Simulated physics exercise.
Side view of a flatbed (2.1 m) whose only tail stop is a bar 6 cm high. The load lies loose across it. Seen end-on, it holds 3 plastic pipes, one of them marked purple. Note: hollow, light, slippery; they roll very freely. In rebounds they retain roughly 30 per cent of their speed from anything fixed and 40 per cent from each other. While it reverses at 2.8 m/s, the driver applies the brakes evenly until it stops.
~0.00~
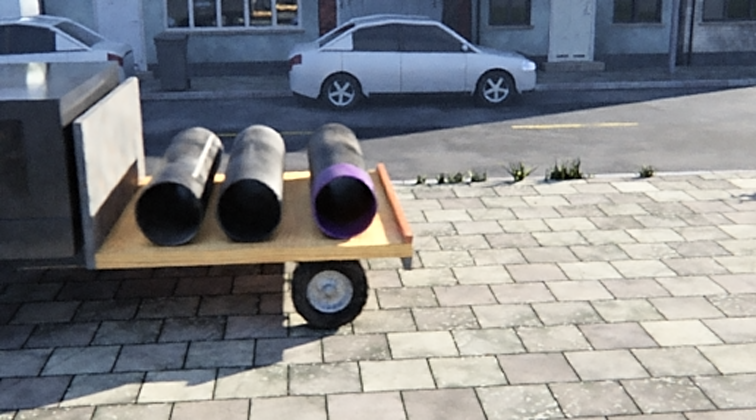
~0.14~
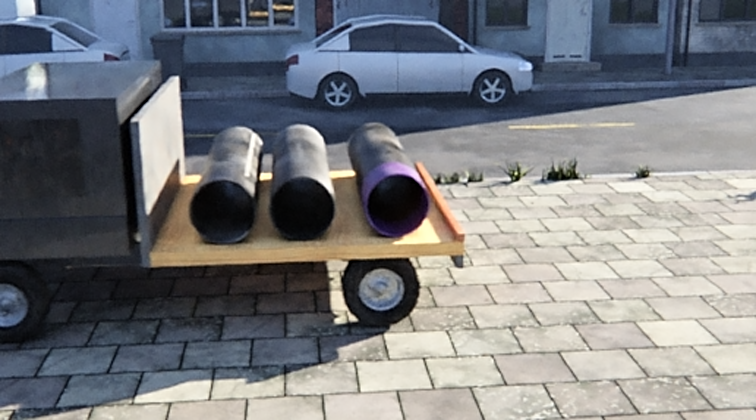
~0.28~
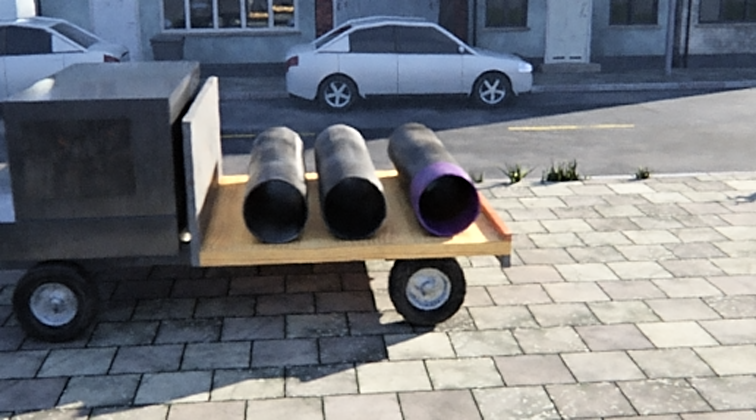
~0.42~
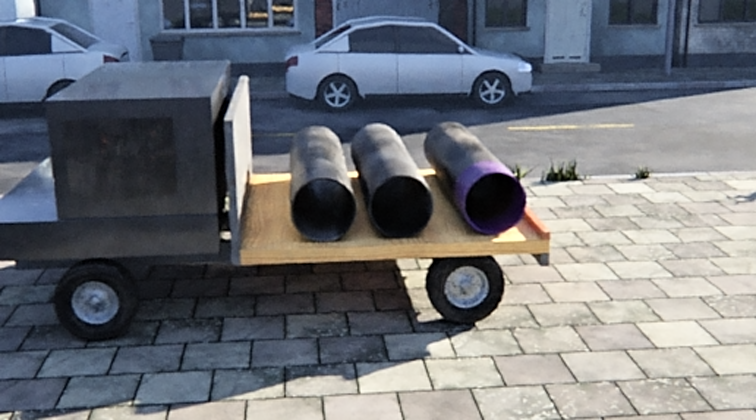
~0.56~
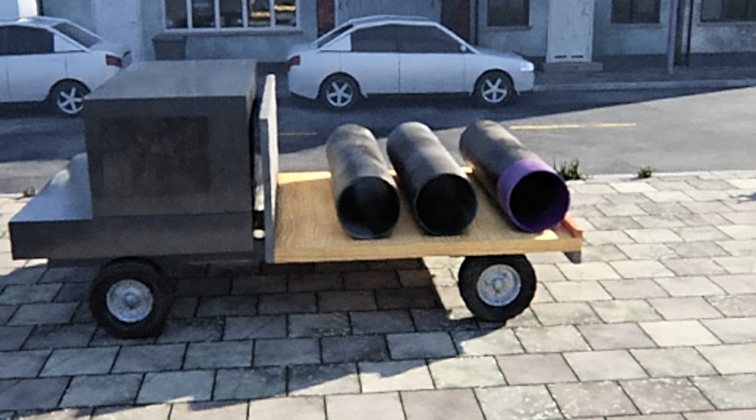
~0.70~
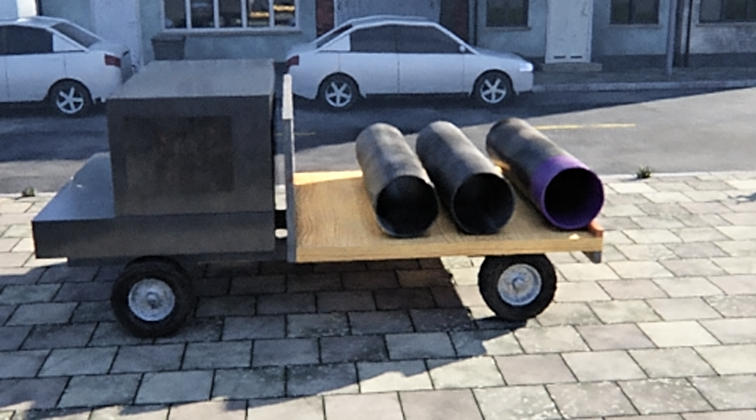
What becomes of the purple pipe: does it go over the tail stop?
The purple pipe does so.
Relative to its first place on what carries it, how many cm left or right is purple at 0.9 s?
Shift of purple: 40, rightward.
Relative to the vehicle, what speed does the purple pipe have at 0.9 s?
Speed: Around 0.6 m/s.
After 0.9 s, purple is on the bed, 5 cm from the bar, rolling towards it; 0 lost off the end.
After 1.0 s, purple is on the bed, 5 cm from the bar, rolling towards it; 0 lost off the end.
After 1.2 s, purple is going over the tail; 1 lost off the end.
At the end (7.9 s), purple is off the end; 2 lost off the end.
